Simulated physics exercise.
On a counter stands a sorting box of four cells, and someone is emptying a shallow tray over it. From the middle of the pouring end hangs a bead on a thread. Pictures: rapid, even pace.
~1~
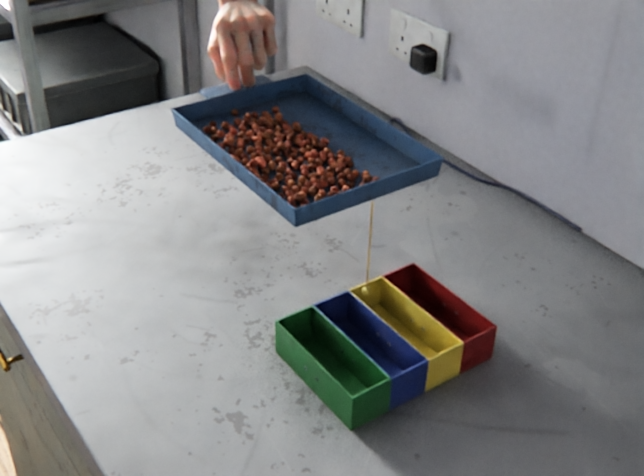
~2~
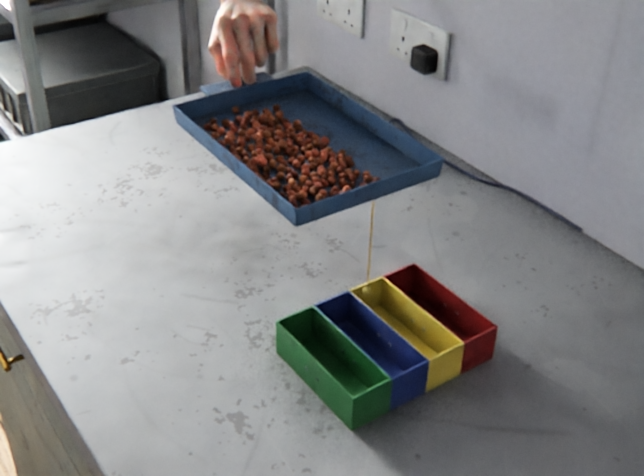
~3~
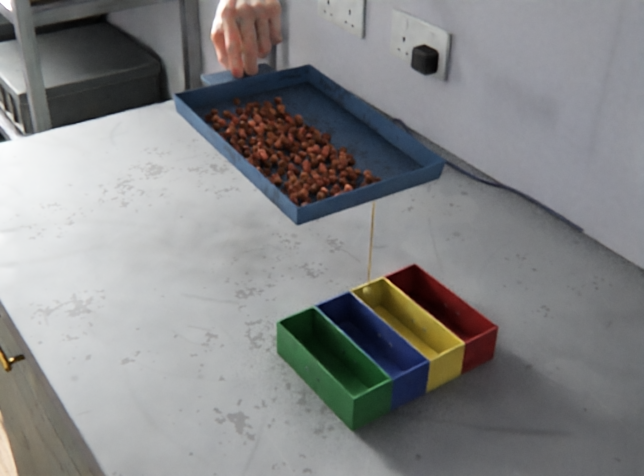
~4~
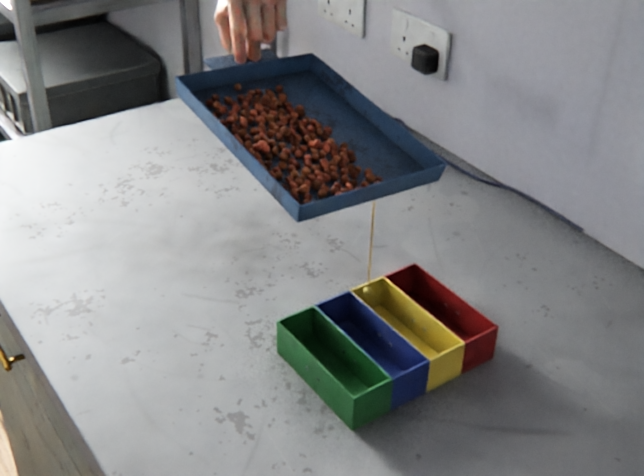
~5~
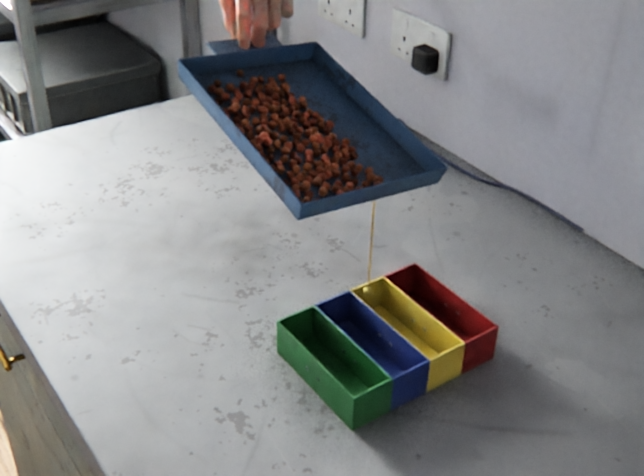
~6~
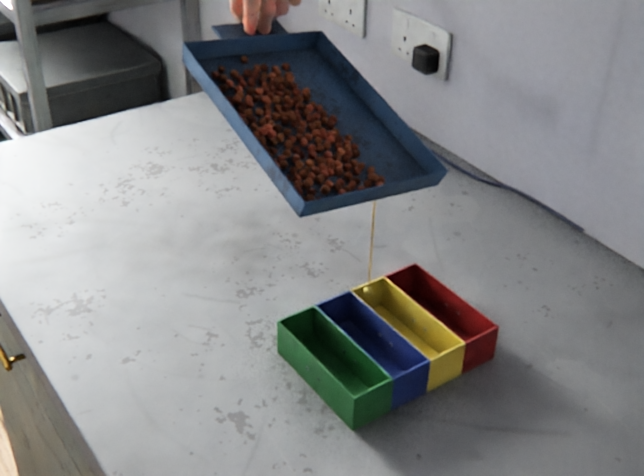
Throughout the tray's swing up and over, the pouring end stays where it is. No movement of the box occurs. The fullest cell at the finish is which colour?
Colour: Red.
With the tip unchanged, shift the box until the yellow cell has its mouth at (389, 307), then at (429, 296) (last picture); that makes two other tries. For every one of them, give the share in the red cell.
First some 40, then 20 per cent.
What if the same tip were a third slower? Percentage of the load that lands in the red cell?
That works out at some 50 per cent.
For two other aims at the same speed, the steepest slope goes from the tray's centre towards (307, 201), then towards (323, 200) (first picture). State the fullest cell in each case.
Case 1 goes to that green cell, case 2 to the green cell.
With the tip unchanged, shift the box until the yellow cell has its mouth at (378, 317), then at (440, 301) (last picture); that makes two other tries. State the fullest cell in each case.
That red cell; the yellow one.
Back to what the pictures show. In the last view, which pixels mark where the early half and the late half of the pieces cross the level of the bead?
The first part at (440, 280); the rest at (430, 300).
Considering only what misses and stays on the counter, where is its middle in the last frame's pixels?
Centre, final frame: Roughly (487, 312).
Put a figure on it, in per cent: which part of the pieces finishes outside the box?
Roughly 20 percent.
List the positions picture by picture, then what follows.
In the first frame, corners of the pouring end at (296, 207) and (440, 157), level; middle of the load at (292, 157), clay pellets; bead on its thread at (367, 291); green cell at (371, 401); blue cell at (408, 382); yellow cell at (444, 364); red cell at (478, 347).
In the second frame, corners of the pouring end at (297, 207) and (441, 158), level; middle of the load at (293, 156).
In the third frame, corners of the pouring end at (299, 206) and (442, 160), tipped barely, lowest at the right corner; middle of the load at (294, 151).
In the fourth frame, corners of the pouring end at (301, 204) and (443, 163), tipped a little, lowest at the right corner; middle of the load at (296, 144).
In the fifth frame, corners of the pouring end at (303, 202) and (444, 166), tipped a little, lowest at the right corner; middle of the load at (297, 137).
In the sixth frame, corners of the pouring end at (306, 200) and (445, 169), tipped clearly, lowest at the right corner; middle of the load at (301, 131); green cell at (372, 401); blue cell at (410, 382); yellow cell at (446, 364); red cell at (480, 347).
Soon, tray tipped steeply; nearly all on the tray; a stray few falling or outside the box.
A while on, tray tipped past a quarter turn; nearly all on the tray; a stray few in the red cell; a small part falling or outside the box.
Towards the end, tray tipped past a quarter turn; about half in the red cell; about a quarter in the yellow cell; a small part in the blue cell; about a quarter falling or outside the box.
Finally, tray tipped past a quarter turn; about half in the red cell; about a quarter in the yellow cell; a small part in the blue cell; none in the green cell; about a quarter outside the box.
